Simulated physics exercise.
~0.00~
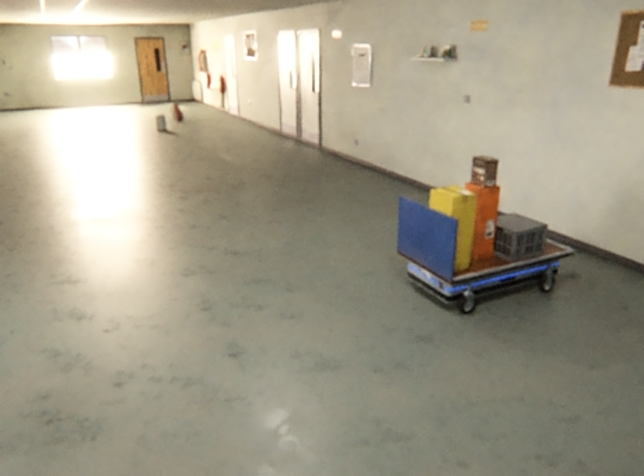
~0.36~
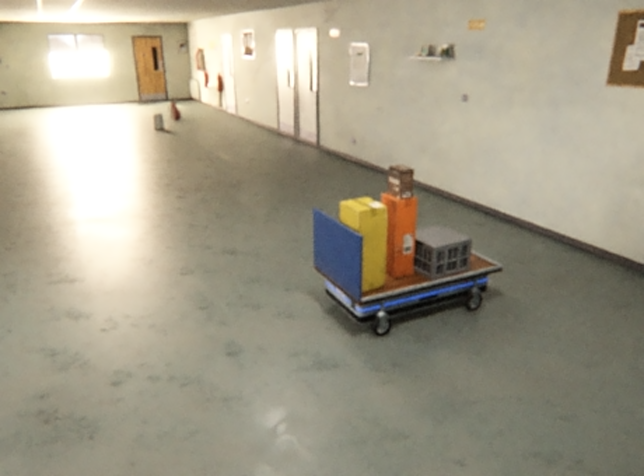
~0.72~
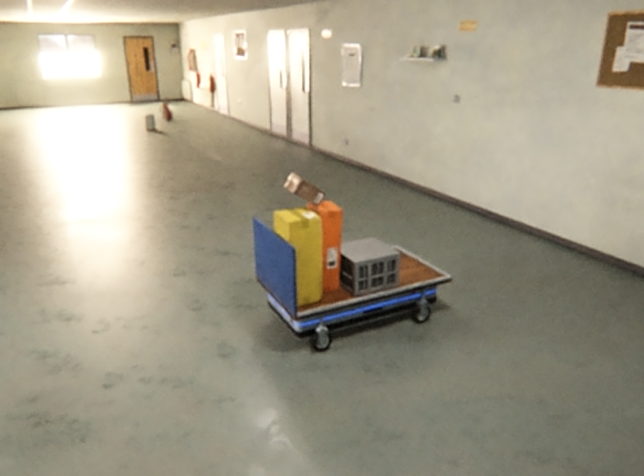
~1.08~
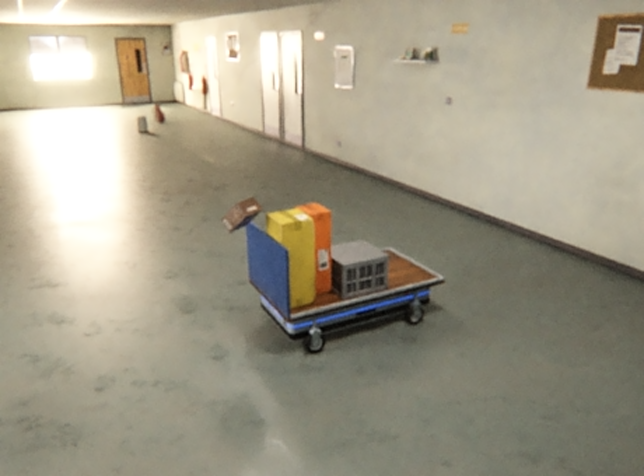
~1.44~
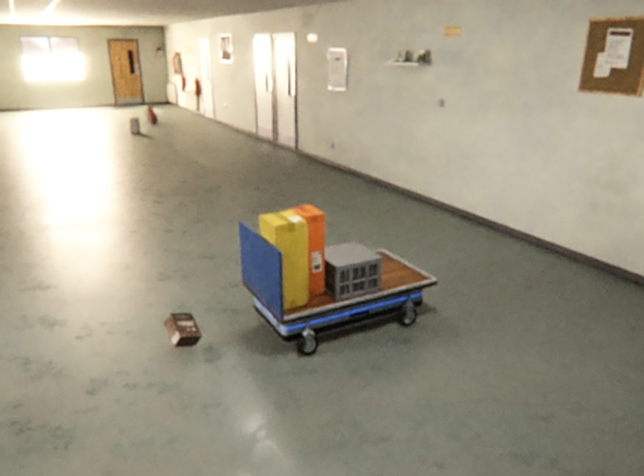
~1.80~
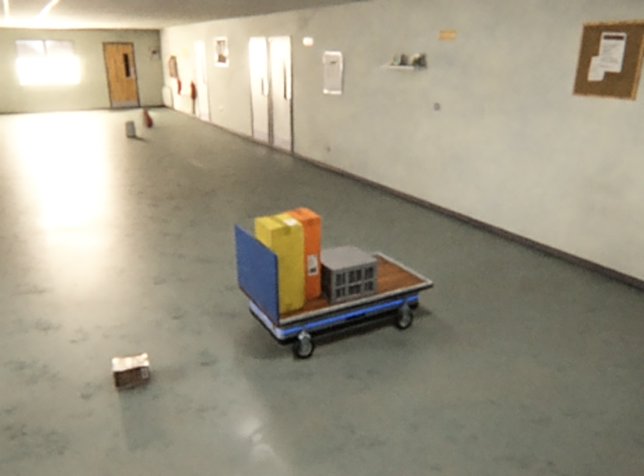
Loaded cart rolling left across a hall floor and stopping, its small brown box toppling over the front board onto the floor.
